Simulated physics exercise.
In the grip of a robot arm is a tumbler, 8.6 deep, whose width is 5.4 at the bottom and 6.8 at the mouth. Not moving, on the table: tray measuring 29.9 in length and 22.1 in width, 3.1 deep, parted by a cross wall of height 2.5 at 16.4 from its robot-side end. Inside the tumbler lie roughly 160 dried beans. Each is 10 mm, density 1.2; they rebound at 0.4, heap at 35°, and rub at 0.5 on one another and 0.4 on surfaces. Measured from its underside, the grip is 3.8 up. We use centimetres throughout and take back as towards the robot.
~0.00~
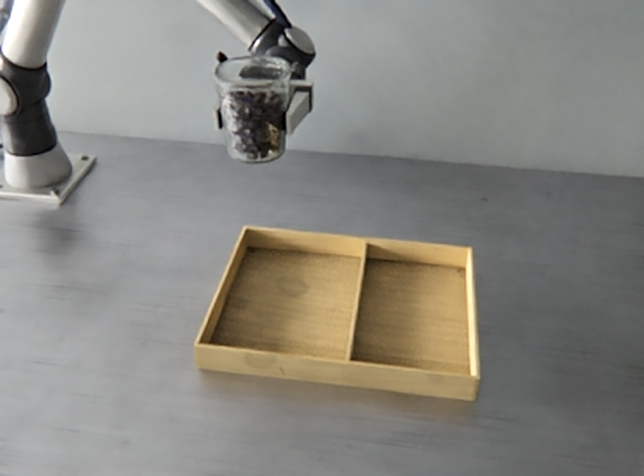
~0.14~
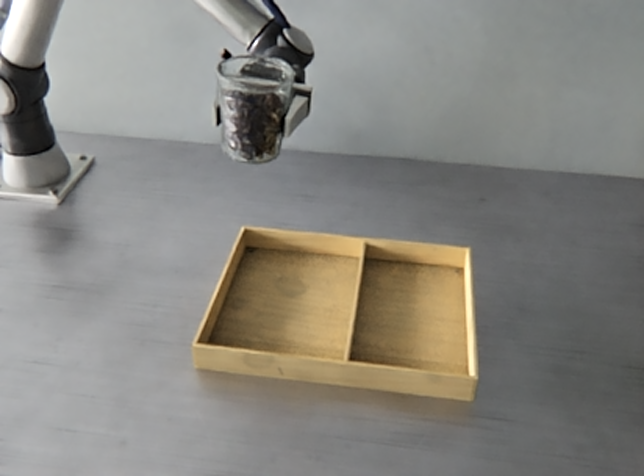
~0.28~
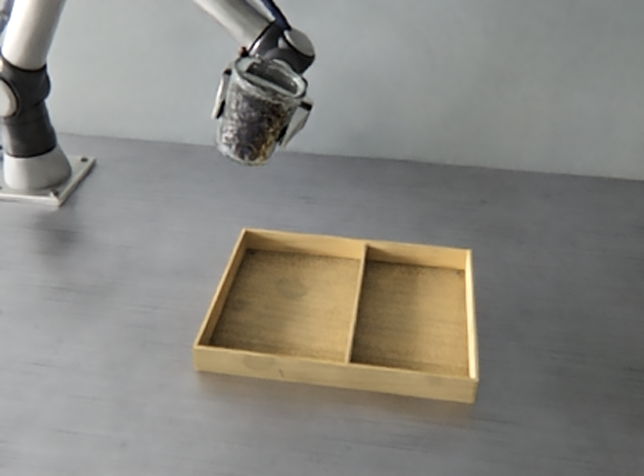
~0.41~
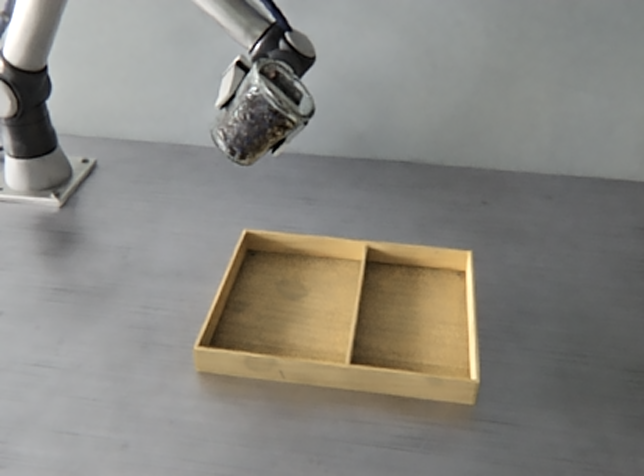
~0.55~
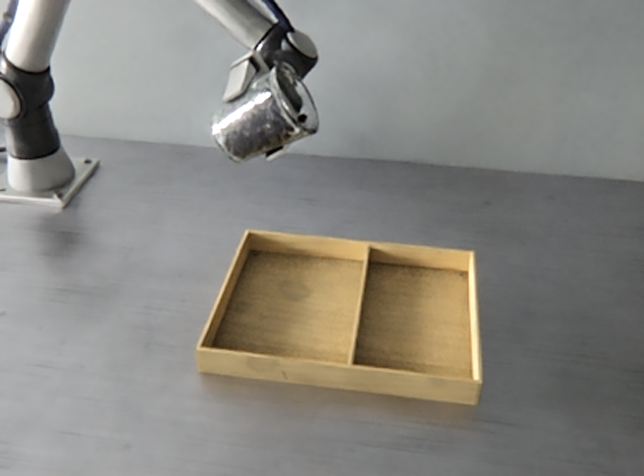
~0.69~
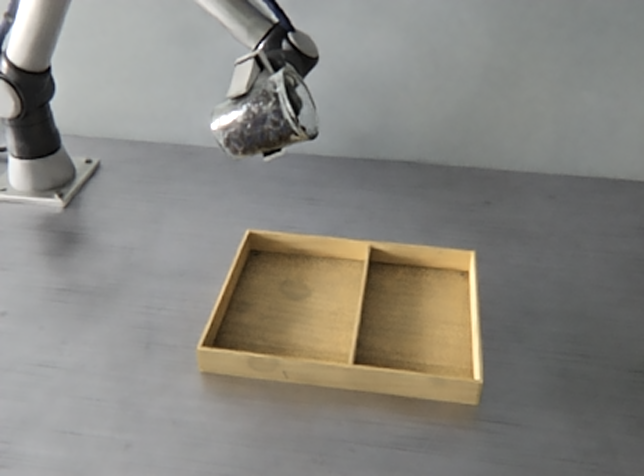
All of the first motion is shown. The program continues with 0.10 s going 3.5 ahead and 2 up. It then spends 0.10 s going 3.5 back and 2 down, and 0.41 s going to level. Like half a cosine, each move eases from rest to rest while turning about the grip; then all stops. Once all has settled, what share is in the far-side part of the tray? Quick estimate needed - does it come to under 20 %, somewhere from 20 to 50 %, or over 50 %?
It comes to somewhere from 20 to 50 %.
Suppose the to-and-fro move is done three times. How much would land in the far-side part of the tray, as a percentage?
45 per cent.
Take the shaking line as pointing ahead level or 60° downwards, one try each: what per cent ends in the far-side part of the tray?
It comes to around 10 per cent on the first try and around 0 per cent on the second.
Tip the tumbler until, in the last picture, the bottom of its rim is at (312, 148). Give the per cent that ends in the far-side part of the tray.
Somewhere around 75 %.
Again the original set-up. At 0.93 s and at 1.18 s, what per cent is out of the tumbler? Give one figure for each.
45, then 45.
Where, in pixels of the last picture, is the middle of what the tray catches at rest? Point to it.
Roughly at (391, 320) in the last picture.
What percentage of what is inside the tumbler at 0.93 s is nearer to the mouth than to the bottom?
Estimate: Around 60 %.
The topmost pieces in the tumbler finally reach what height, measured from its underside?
Height at rest: Approx. 6.0 cm.
After 0.93 s, tilted 61° forward, highest piece 27 above the table; 94 in the tumbler, 71 in flight or on a rim.
After 1.18 s, tilted 13° forward, highest piece 30 above the table; 91 in the tumbler, 51 in the far-side part, 22 in the robot-side part, 1 in flight or on a rim.
After 1.50 s, level, highest piece 28 above the table; 91 in the tumbler, 51 in the far-side part, 23 in the robot-side part.
After 2.55 s, level, highest piece 28 above the table; 91 in the tumbler, 51 in the far-side part, 23 in the robot-side part.
At rest, 91 in the tumbler, 51 in the far-side part, 23 in the robot-side part. That is 31 % in the far-side part of the tray.
